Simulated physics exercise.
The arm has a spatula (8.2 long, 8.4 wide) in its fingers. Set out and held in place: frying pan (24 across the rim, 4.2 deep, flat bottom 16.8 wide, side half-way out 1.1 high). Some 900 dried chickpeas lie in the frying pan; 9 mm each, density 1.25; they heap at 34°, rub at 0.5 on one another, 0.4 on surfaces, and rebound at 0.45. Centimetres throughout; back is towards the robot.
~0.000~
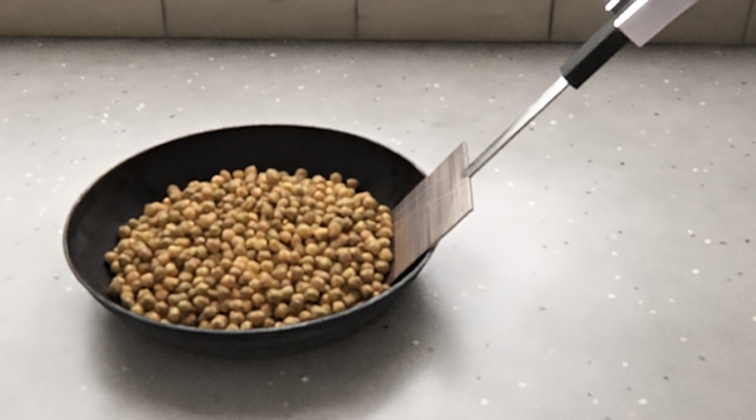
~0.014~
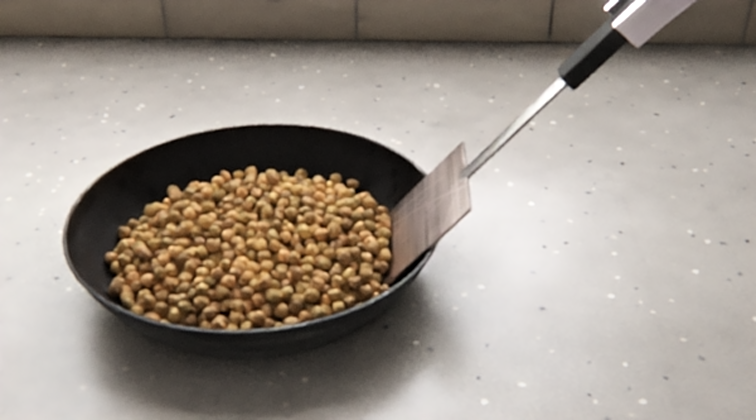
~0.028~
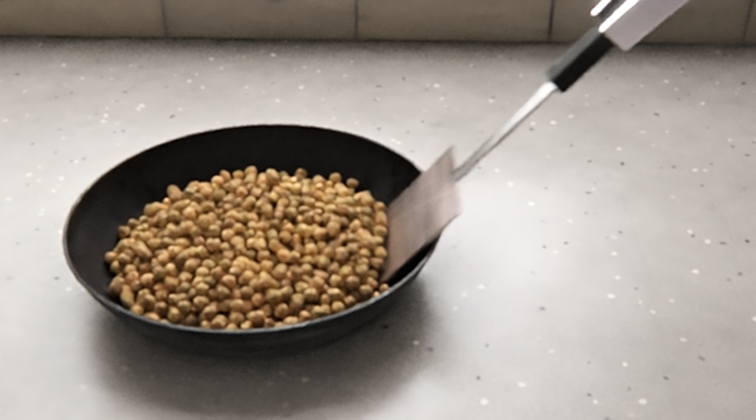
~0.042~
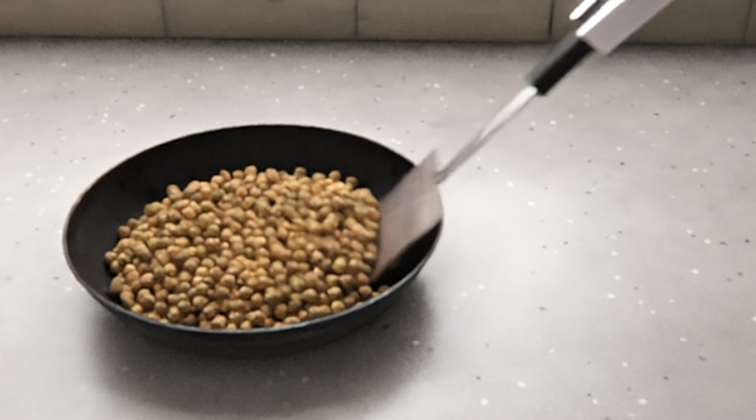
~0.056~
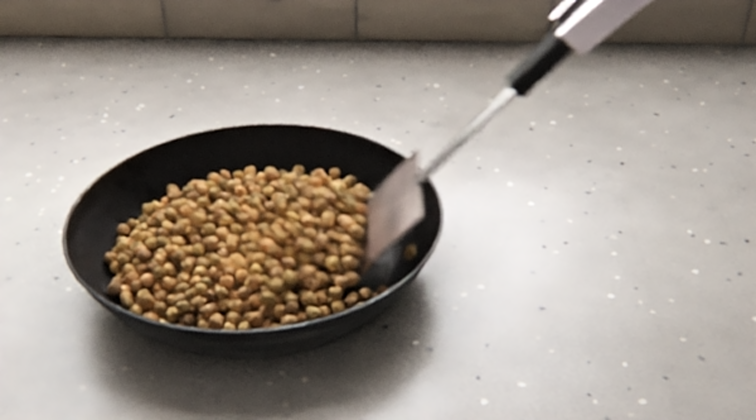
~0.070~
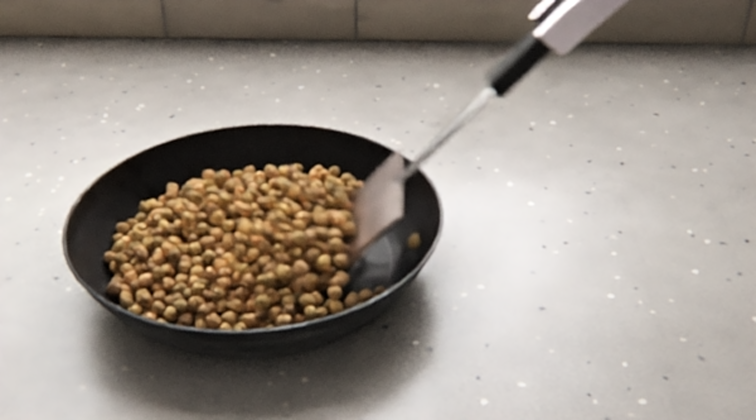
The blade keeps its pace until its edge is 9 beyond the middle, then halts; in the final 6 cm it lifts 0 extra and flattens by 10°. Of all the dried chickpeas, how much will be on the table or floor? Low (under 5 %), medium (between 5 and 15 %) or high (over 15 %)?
A high share, over 15 %, ends on the table or floor.
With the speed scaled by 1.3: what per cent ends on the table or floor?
About 30 per cent.
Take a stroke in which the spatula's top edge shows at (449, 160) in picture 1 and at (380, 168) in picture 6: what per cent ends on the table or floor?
About 30 per cent.
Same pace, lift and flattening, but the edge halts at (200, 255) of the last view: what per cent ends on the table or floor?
About 0 per cent.
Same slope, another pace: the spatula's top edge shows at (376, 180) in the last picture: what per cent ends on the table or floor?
About 35 per cent.
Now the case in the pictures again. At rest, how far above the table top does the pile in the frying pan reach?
Roughly 5.0 cm.
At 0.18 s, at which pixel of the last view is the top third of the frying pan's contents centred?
At about (171, 219).
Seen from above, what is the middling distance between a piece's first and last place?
Some 5 cm.
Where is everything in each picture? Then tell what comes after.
In the first frame, the spatula top edge at (469, 173), sloping 50°; upper third of the load around (267, 236), from x 110 to 385, top at y 175; 900 in the frying pan.
In the second frame, the spatula top edge at (467, 174), sloping 50°; upper third of the load around (267, 236), from x 110 to 385, top at y 175.
In the third frame, the spatula top edge at (457, 177), sloping 50°; upper third of the load around (267, 236), from x 110 to 385, top at y 175.
In the fourth frame, the spatula top edge at (439, 180), sloping 50°; upper third of the load around (273, 235), from x 110 to 395, top at y 170.
In the fifth frame, the spatula top edge at (419, 181), sloping 50°; upper third of the load around (278, 232), from x 110 to 410, top at y 170.
In the sixth frame, the spatula top edge at (401, 180), sloping 50°; upper third of the load around (274, 226), from x 110 to 415, top at y 170; 900 in the frying pan.
After 0.12 s, sloping 50°, highest piece 8 above the table; 900 in the frying pan.
After 0.18 s, sloping 47°, highest piece 9 above the table; 900 in the frying pan.
After 0.40 s, sloping 40°, highest piece 13 above the table; 668 in the frying pan, 195 on the table or floor, 37 on the blade or in flight.
After 1.45 s, sloping 40°, highest piece 5 above the table; 668 in the frying pan, 232 on the table or floor.
In the end, 668 in the frying pan, 232 on the table or floor. That is 26 % on the table or floor.
